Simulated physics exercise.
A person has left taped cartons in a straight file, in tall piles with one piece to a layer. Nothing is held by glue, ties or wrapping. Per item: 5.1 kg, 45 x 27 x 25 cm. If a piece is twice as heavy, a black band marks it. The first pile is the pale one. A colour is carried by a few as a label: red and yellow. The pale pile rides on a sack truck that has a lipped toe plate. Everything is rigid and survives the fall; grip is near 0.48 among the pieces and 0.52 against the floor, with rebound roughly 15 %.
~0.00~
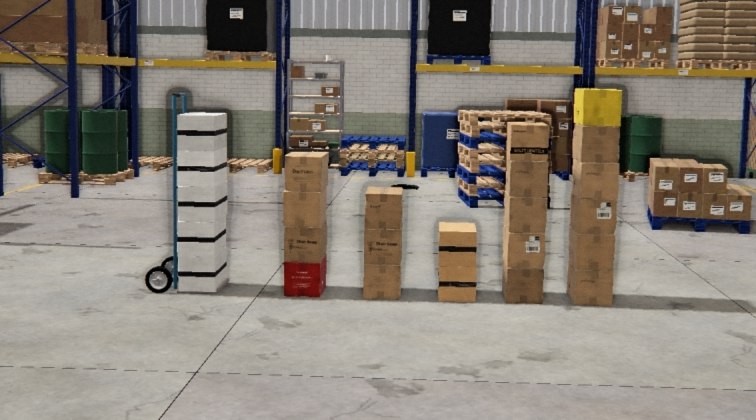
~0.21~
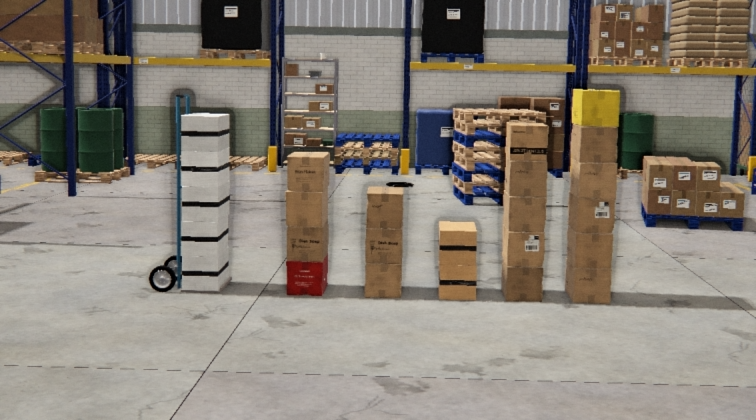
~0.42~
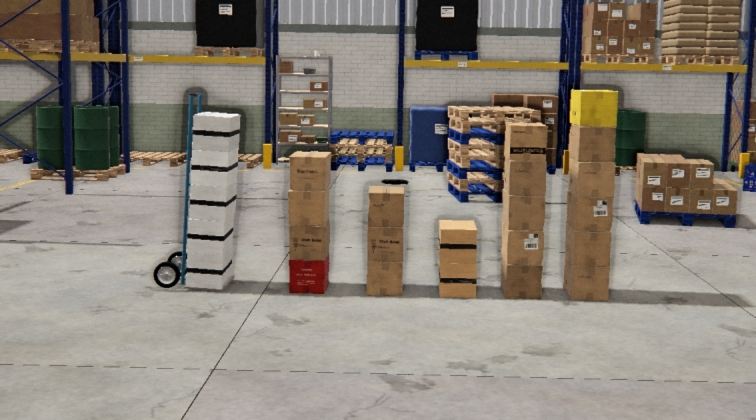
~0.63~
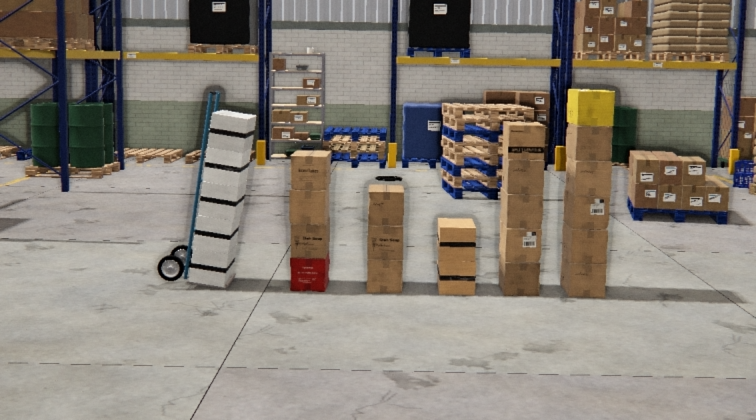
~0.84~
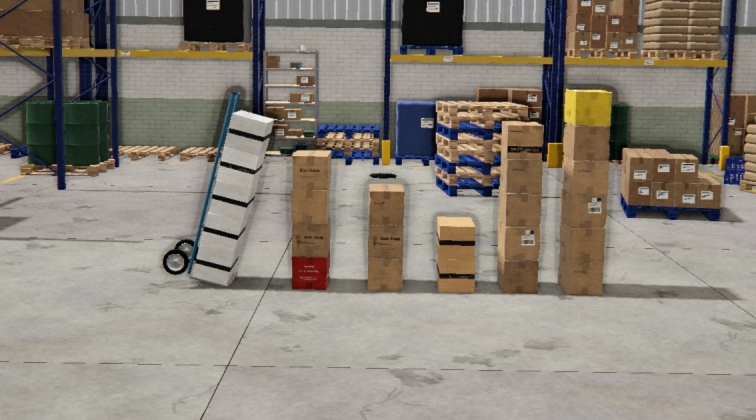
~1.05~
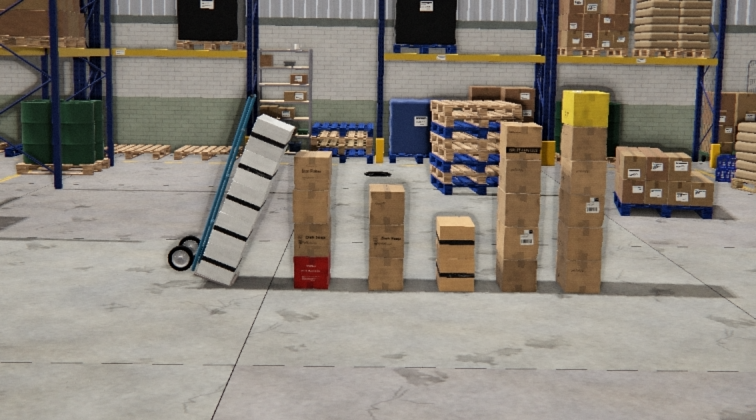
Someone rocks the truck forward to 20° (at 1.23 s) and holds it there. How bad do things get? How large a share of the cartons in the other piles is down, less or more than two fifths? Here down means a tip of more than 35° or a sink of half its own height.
The share down is less than two fifths.
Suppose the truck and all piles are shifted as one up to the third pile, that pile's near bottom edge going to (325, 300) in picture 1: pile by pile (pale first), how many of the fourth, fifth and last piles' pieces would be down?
In that case fourth pile 0, fifth pile 0, last pile 0.
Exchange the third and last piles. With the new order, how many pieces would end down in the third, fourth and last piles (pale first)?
Third 4, fourth 0, last 3.
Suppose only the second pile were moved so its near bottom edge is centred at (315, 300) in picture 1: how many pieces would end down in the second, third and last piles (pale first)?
Down counts: Second 4, third 2, last 0.
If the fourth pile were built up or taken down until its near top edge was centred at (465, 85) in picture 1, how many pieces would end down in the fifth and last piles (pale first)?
Fifth 5, last 6.
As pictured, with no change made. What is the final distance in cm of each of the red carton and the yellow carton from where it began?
The red one ends 10 cm from its start and the yellow one 0 cm.
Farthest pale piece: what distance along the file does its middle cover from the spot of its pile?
About 120 cm along.
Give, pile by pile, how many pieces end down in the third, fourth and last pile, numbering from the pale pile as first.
Pieces per pile: Third: 0; fourth: 0; last: 0.
Around 1.26 s, 0 of the pale pile down; none of the 20 other cartons down, 4 disturbed; red carton tipped 3°.
Around 1.54 s, 5 of the pale pile down; none of the 20 other cartons down, 4 disturbed; red carton tipped 22°.
Around 1.74 s, 5 of the pale pile down; 2 of the 20 other cartons down; red carton tipped 46°.
Around 2.00 s, 5 of the pale pile down; 3 of the 20 other cartons down; red carton tipped 43°.
Finally (2.8 s), 5 of the pale pile down; 3 of the 20 other cartons down; red carton tipped 44°; yellow carton unmoved. That is 15 per cent. Seen by the last camera, middles, red carton near (331, 260), yellow carton near (585, 109).
